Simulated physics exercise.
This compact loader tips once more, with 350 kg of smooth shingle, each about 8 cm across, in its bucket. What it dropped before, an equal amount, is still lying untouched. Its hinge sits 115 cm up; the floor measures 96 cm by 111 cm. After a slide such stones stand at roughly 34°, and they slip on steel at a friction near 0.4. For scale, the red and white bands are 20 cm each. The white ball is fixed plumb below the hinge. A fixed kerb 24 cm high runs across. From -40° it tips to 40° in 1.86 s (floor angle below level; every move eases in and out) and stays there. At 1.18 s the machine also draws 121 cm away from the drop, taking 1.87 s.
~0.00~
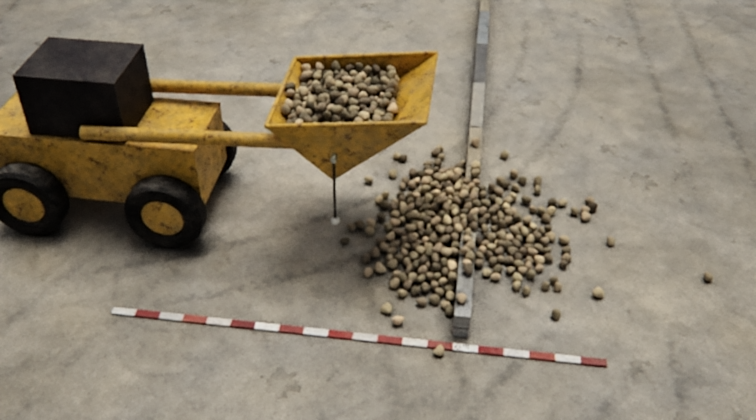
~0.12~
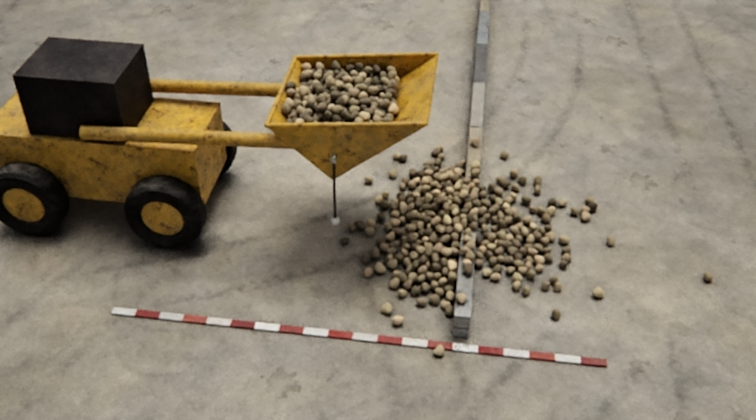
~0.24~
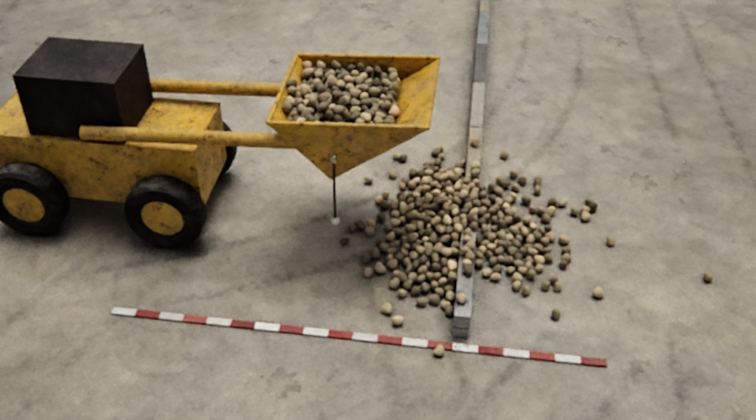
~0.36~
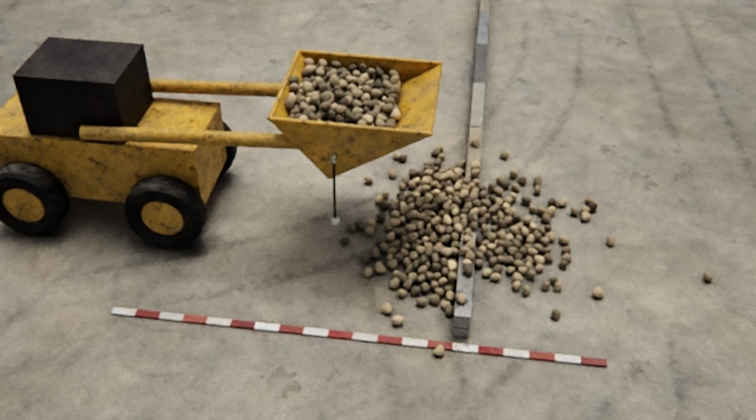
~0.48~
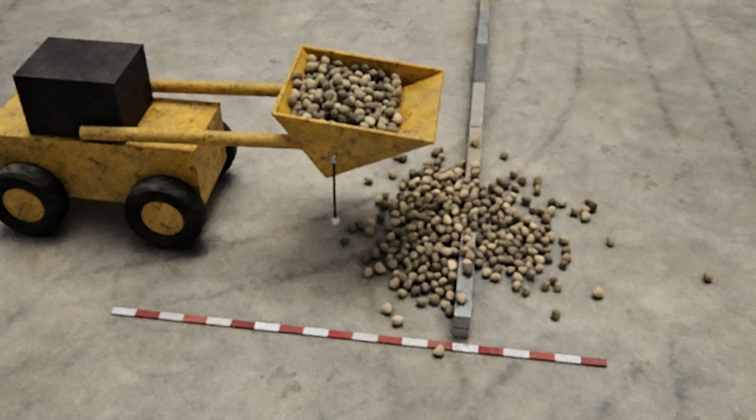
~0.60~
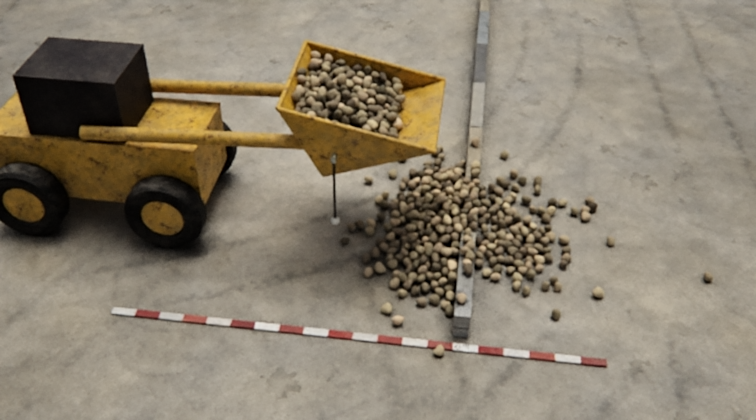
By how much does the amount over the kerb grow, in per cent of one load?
Close to 0 parts in a hundred.
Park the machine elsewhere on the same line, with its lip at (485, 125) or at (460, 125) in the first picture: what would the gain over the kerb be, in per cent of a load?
First some 30, then 10 per cent.
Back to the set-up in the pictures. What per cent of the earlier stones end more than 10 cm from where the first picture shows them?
Roughly 5 per cent of them.
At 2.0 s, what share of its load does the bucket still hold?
About 10 per cent.
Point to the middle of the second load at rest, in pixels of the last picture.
Their middle is at about (396, 214).
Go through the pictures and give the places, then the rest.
The bucket is at -40°, its lip at (427, 123); the top of the load is at (339, 85). The earlier load is highest near (468, 204), 30 cm above ground level, 73 % on this side of the kerb, 27 % over the kerb, in the first frame.
Lip at (427, 124), floor tilted -39°, highest stones at (330, 85); the stones move at 0.1 m/s on average, in the second frame.
The bucket is at -36°, its lip at (429, 128); the top of the load is at (328, 85); the stones move at 0.1 m/s on average, in the third frame.
Lip at (432, 134), floor tilted -32°, highest stones at (324, 81); the stones move at 0.2 m/s on average, in the fourth frame.
Lip at (434, 142), floor tilted -27°, highest stones at (318, 77); the stones move at 0.2 m/s on average, in the fifth frame.
Lip at (436, 152), floor tilted -20°, highest stones at (322, 74); the stones move at 0.2 m/s on average, in the sixth frame.
After 1.4 s the floor is at 28°; in per cent of one load, 97 in the bucket, 77 on this side of the kerb, 27 over the kerb; the foremost stones are at (605, 230).
After 2.0 s the floor is at 40°; in per cent of one load, 8 in the bucket, 165 on this side of the kerb, 27 over the kerb; the foremost stones are at (605, 230).
After 3.5 s the floor is at 40°; in per cent of one load, 0 in the bucket, 173 on this side of the kerb, 27 over the kerb; the foremost stones are at (605, 230).
After 6.2 s the floor is at 40°; in per cent of one load, 0 in the bucket, 173 on this side of the kerb, 27 over the kerb; the foremost stones are at (605, 230). Net gain over the kerb, 0.
